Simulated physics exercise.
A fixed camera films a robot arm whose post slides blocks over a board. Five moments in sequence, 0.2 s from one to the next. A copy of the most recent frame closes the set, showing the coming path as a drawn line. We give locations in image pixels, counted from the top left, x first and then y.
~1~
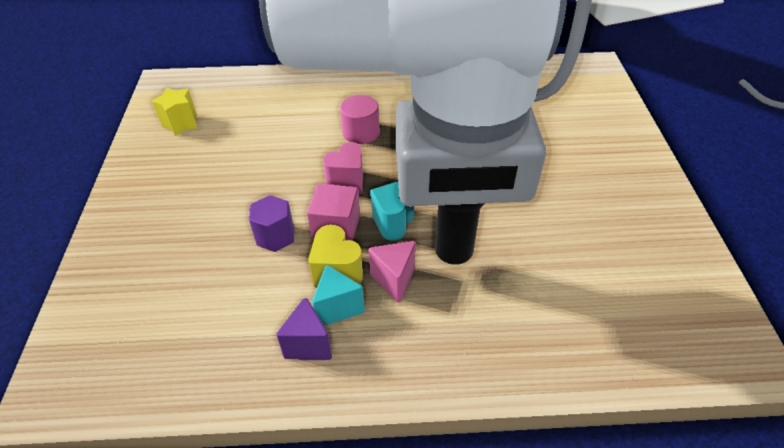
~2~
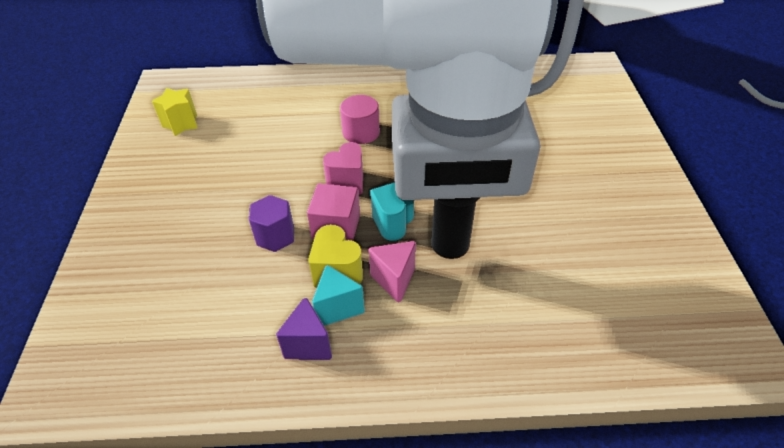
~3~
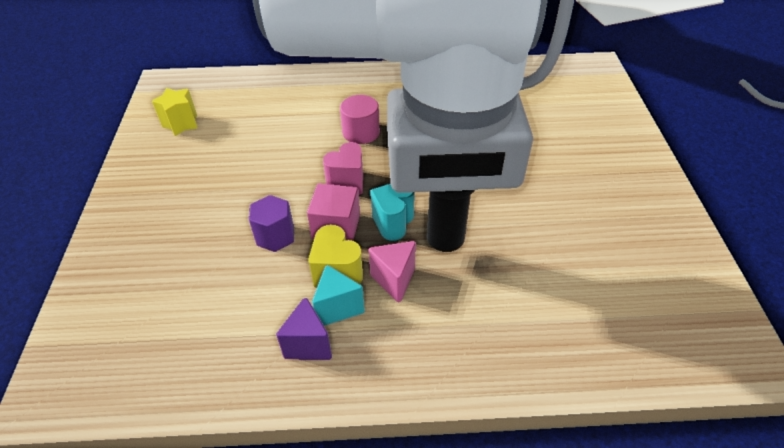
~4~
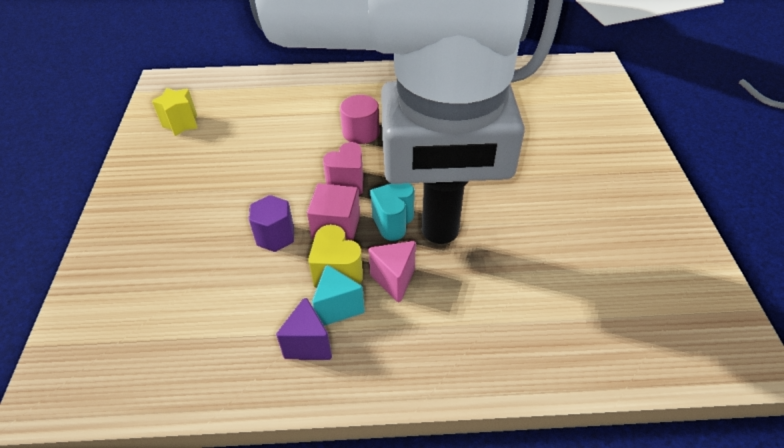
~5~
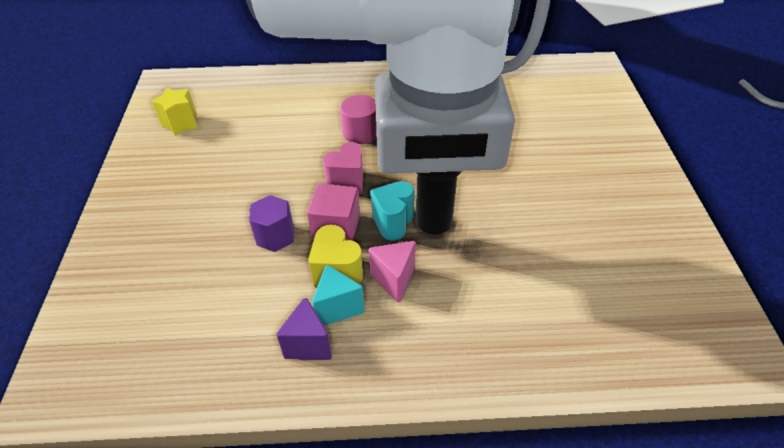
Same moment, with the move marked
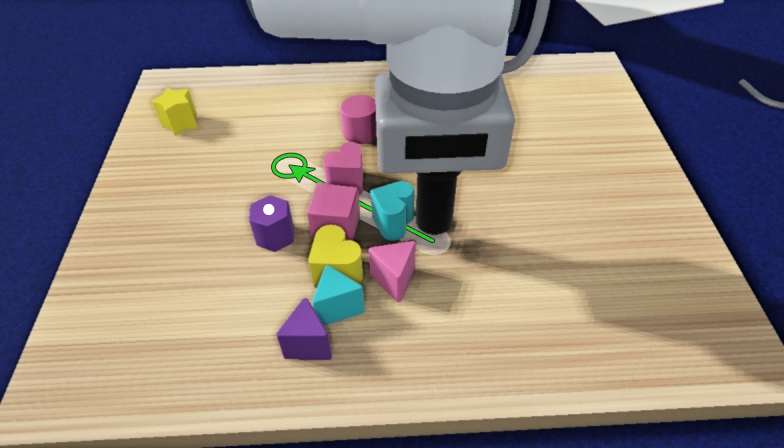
Robot arm with a black post drifting slightly up and left beside the turquoise heart, while the colourful blocks stay still.
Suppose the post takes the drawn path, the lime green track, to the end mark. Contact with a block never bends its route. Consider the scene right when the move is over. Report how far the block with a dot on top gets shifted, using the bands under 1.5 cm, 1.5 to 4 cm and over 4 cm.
The block with a dot on top moves under 1.5 cm.
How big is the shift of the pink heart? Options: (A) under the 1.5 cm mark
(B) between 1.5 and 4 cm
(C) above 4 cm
I choose C.
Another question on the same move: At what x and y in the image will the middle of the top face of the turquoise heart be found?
It will likely be found at (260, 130).
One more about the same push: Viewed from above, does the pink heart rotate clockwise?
That would be a yes.
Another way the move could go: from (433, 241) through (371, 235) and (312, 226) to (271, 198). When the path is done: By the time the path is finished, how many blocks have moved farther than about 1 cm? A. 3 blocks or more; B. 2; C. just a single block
That would be A.
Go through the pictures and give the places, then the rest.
In the first frame, tip of the post at (454, 250), middles of tops, purple hexagonal block at (269, 210), pink square block at (333, 199), pink heart at (345, 156), turquoise heart at (393, 196).
In the second frame, post at (450, 245), nothing pushed.
In the third frame, post at (446, 238), nothing pushed.
In the fourth frame, post at (440, 230), nothing pushed.
In the fifth frame, post at (434, 221), purple hexagonal block at (269, 210), pink square block at (333, 199), pink heart at (345, 156), turquoise heart at (393, 196).
The line goes from (433, 241) to (289, 165); the dot is on the purple hexagonal block.
On the path given first. One third of the way, post at (379, 194); pink square block at (317, 195), turned 40° anticlockwise; pink heart at (339, 151); turquoise heart at (352, 175).
Two thirds of the way, post at (330, 169); purple hexagonal block at (265, 212); pink square block at (307, 193), turned 65° anticlockwise; pink heart at (316, 128), turned 70° clockwise; turquoise heart at (303, 152).
At the end, post at (285, 146); purple hexagonal block at (265, 212); pink square block at (307, 193), turned 65° anticlockwise; pink heart at (308, 122), turned 125° clockwise; turquoise heart at (260, 130).
